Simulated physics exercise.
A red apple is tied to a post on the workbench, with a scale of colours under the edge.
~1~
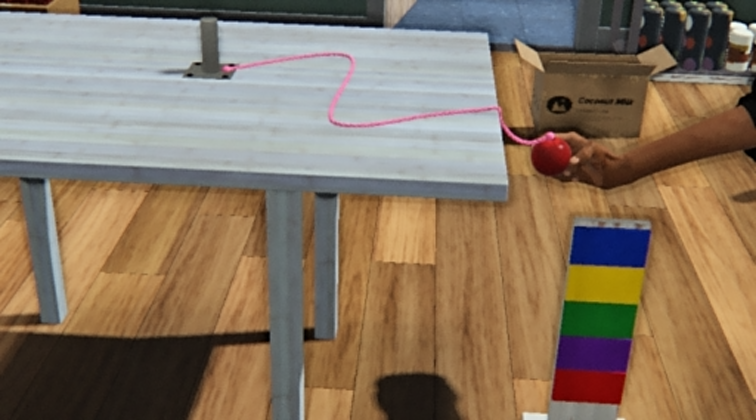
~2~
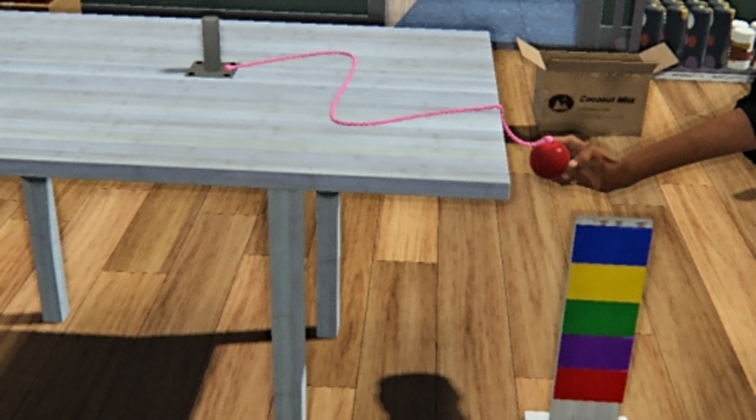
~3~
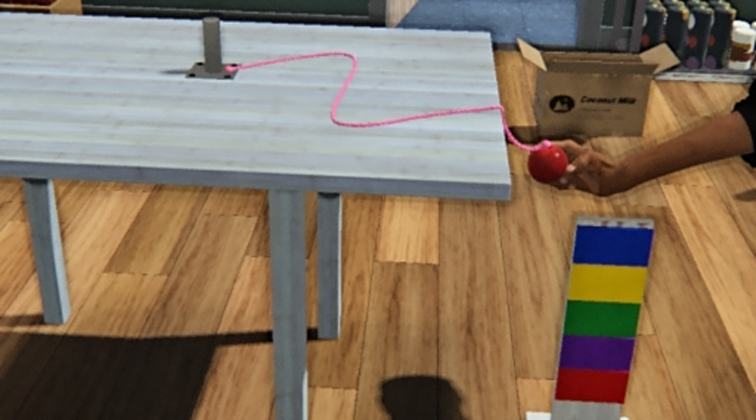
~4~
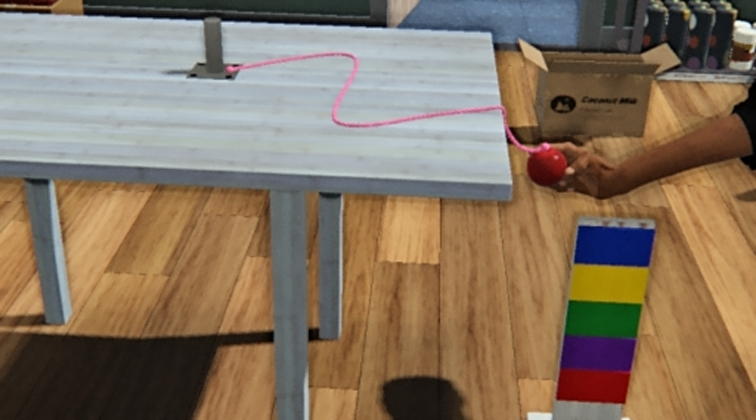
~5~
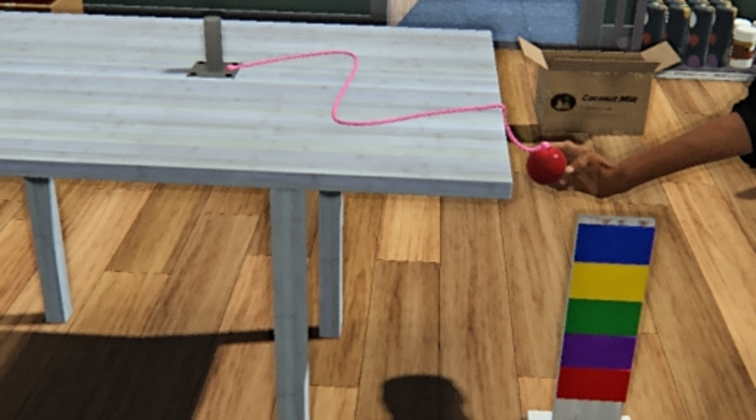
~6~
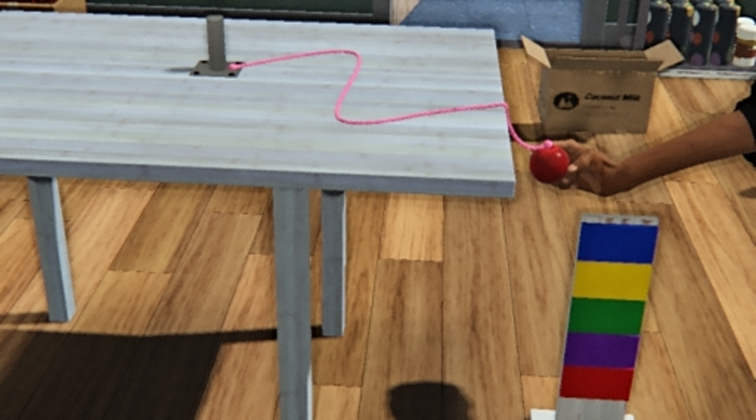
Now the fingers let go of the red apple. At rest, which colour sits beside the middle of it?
Its centre is beside red.
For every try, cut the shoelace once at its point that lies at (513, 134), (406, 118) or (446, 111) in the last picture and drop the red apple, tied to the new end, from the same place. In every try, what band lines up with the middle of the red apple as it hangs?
One at a time, the answers are: Purple; blue; yellow.
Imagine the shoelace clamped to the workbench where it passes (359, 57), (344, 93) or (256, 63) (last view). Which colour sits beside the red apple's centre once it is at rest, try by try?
Each in turn comes out as purple, yellow, red.
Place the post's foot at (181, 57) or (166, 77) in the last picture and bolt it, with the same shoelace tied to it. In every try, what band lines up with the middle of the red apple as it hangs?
Try by try: Purple; purple.
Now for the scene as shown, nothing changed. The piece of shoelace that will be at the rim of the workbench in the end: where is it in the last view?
You'll find it close to (342, 96).
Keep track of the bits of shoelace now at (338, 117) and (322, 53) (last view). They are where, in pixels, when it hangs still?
In that view they sit near (498, 139) and near (334, 75).
Early on, apple near (449, 318); level with red.
Midway, apple near (495, 360); level with red.
Finally, apple near (473, 350); level with red. Its middle rests at the red band.
